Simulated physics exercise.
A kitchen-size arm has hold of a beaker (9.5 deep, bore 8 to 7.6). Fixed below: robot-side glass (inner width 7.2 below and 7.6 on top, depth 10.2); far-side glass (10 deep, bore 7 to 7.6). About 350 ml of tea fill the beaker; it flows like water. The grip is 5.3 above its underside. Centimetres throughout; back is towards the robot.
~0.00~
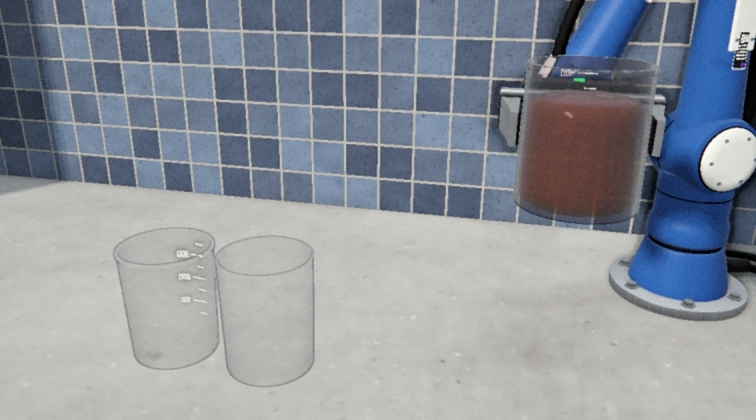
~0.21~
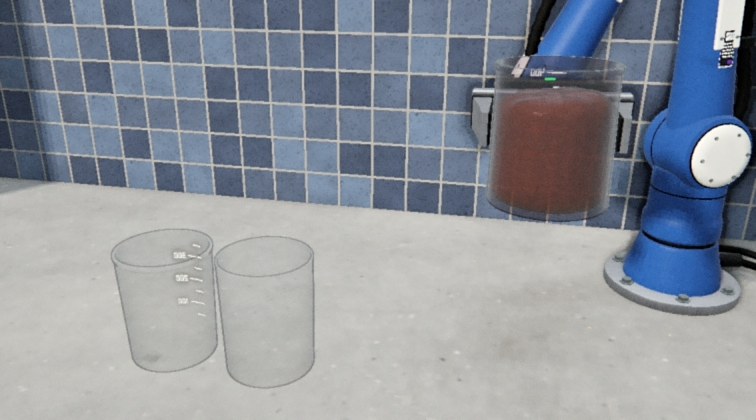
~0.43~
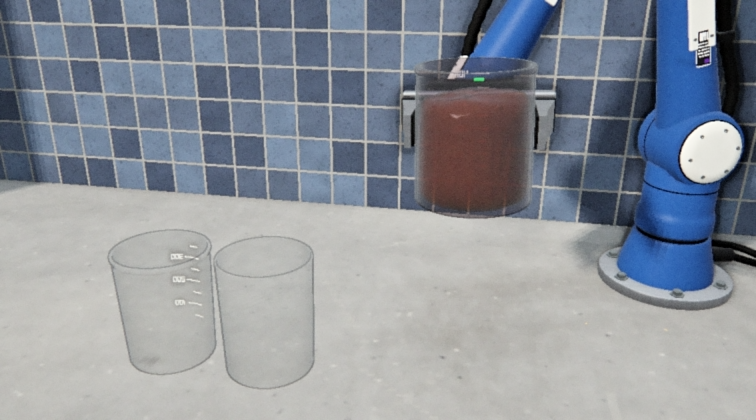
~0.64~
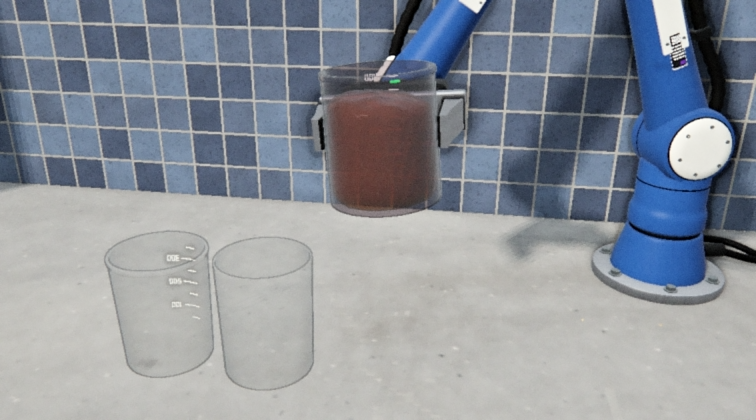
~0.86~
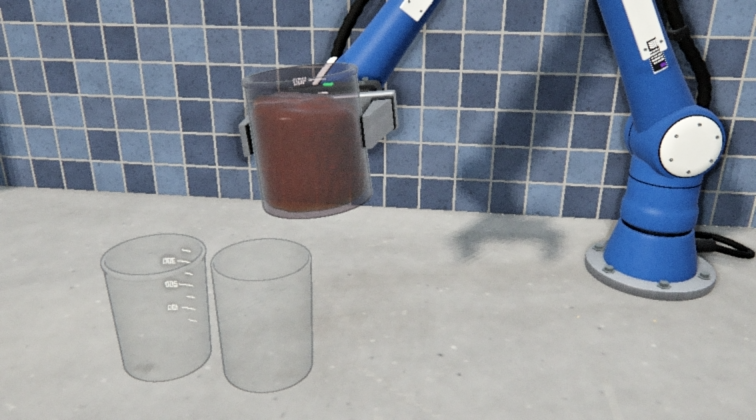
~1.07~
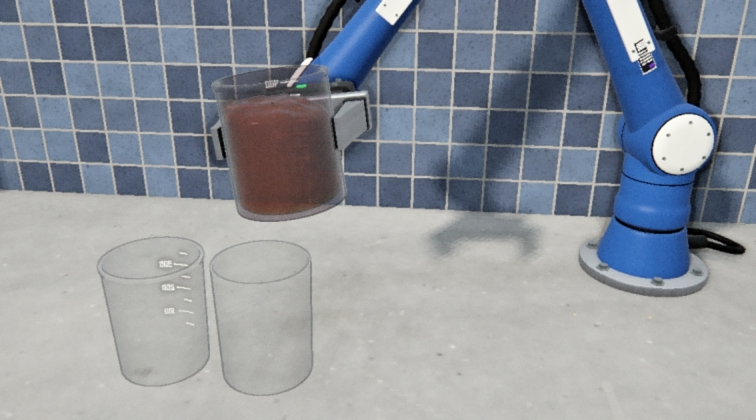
A blue robot arm carries a beaker of reddish-brown liquid left, tilting it slightly.
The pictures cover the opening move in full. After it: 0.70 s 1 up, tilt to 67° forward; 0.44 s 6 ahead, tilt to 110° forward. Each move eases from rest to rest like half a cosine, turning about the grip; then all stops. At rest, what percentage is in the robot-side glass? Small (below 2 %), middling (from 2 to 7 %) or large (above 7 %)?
In the robot-side glass the share is small, below 2 %.
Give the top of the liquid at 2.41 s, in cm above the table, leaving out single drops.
Up to some 18 cm.
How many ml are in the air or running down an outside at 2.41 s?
About 25 ml.
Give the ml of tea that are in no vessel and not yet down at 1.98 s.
About 20 ml.
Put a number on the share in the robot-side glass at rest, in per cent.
Some 1 per cent.
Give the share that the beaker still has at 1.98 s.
About 70 %.
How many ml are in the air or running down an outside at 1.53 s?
Some 0 ml.
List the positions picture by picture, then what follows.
The first picture shows beaker middle at (582, 138), level; upper third of the tea around (585, 116), from x 520 to 645, top at y 95; 350 ml in the beaker.
The second picture shows beaker middle at (552, 137), level; upper third of the tea around (557, 113), from x 495 to 610, top at y 90.
The third picture shows beaker middle at (474, 136), tilted 2° forward; upper third of the tea around (477, 113), from x 420 to 530, top at y 90.
The fourth picture shows beaker middle at (382, 137), tilted 5° forward; upper third of the tea around (380, 115), from x 330 to 435, top at y 90.
The fifth picture shows beaker middle at (309, 140), tilted 6° forward; upper third of the tea around (306, 118), from x 255 to 365, top at y 95.
The sixth picture shows beaker middle at (282, 142), tilted 7° forward; upper third of the tea around (278, 120), from x 225 to 340, top at y 95; 350 ml in the beaker.
After 1.53 s, tilted 51° forward, liquid up to 24 above the table; 350 ml in the beaker.
After 1.98 s, tilted 87° forward, liquid up to 52 above the table; 245 ml in the beaker, 85 ml in the far-side glass, 20 ml in the air or running down outside.
After 2.41 s, tilted 110° forward, liquid up to 46 above the table; 180 ml on the table or floor, 145 ml in the far-side glass, 5 ml in the beaker, 25 ml in the air or running down outside.
After 3.21 s, tilted 110° forward, liquid up to 4 above the table; 200 ml on the table or floor, 150 ml in the far-side glass.
At rest, 200 ml on the table or floor, 150 ml in the far-side glass. That is 1 % in the robot-side glass.
